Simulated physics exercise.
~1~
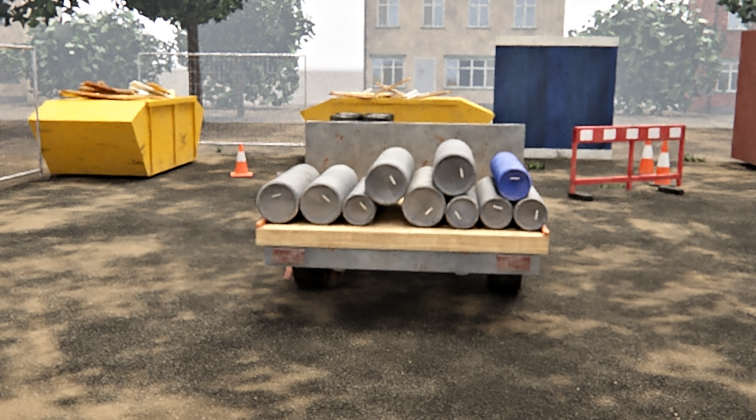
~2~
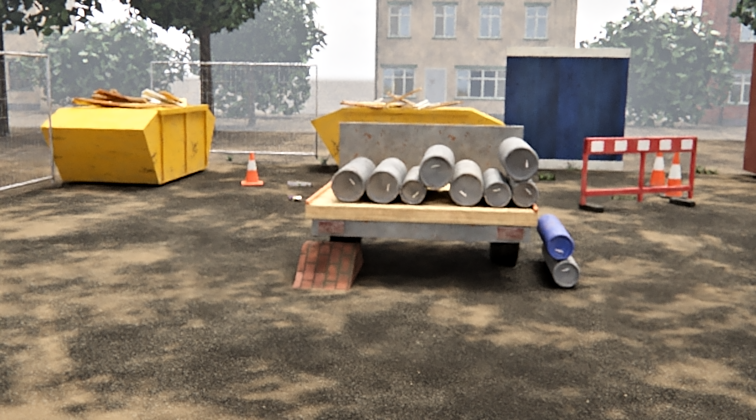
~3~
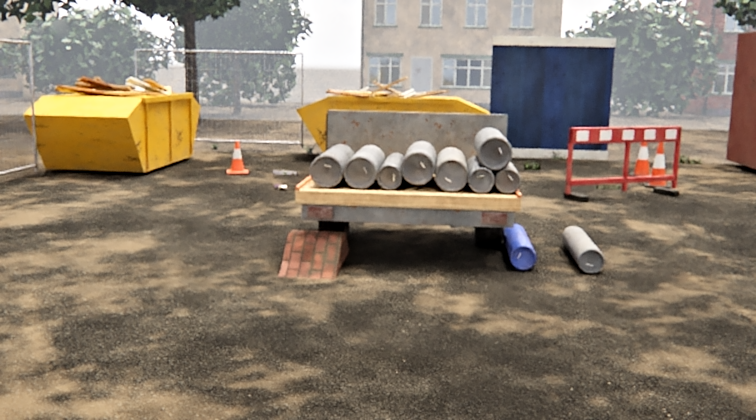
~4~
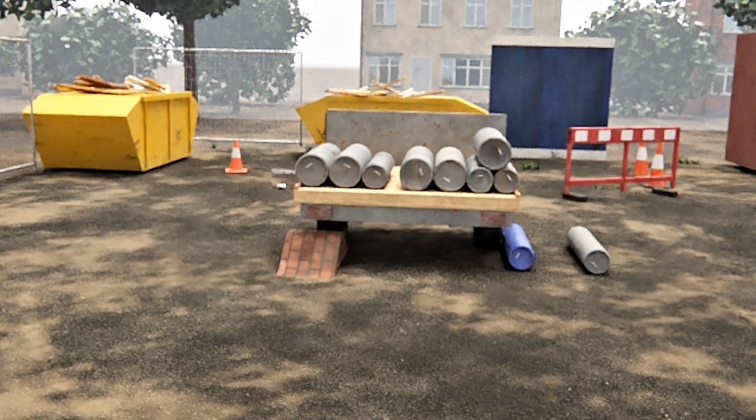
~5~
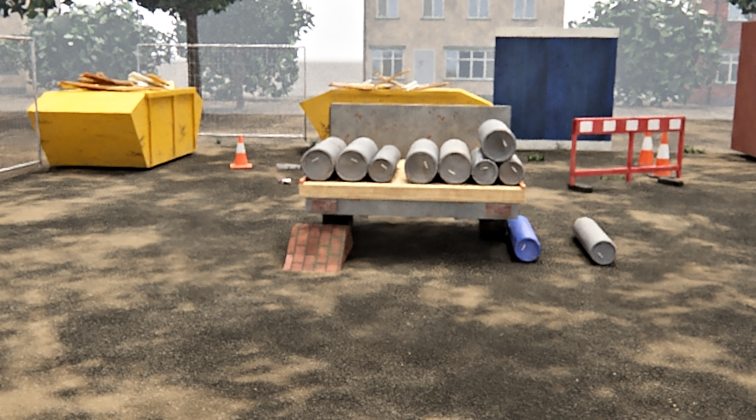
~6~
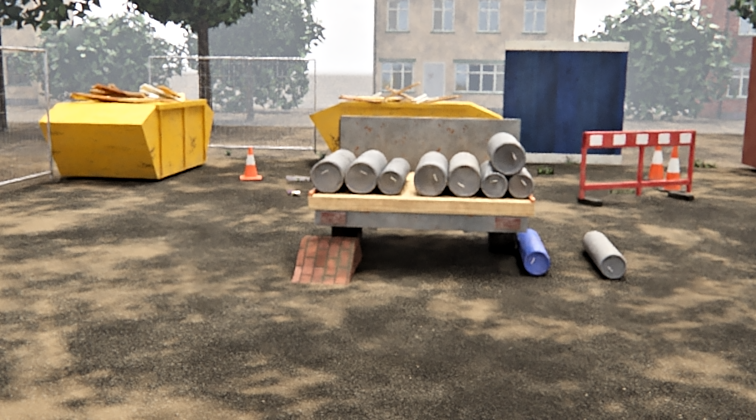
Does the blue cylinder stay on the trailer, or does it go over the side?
It goes over the right side and ends up lying on the ground beside the trailer.
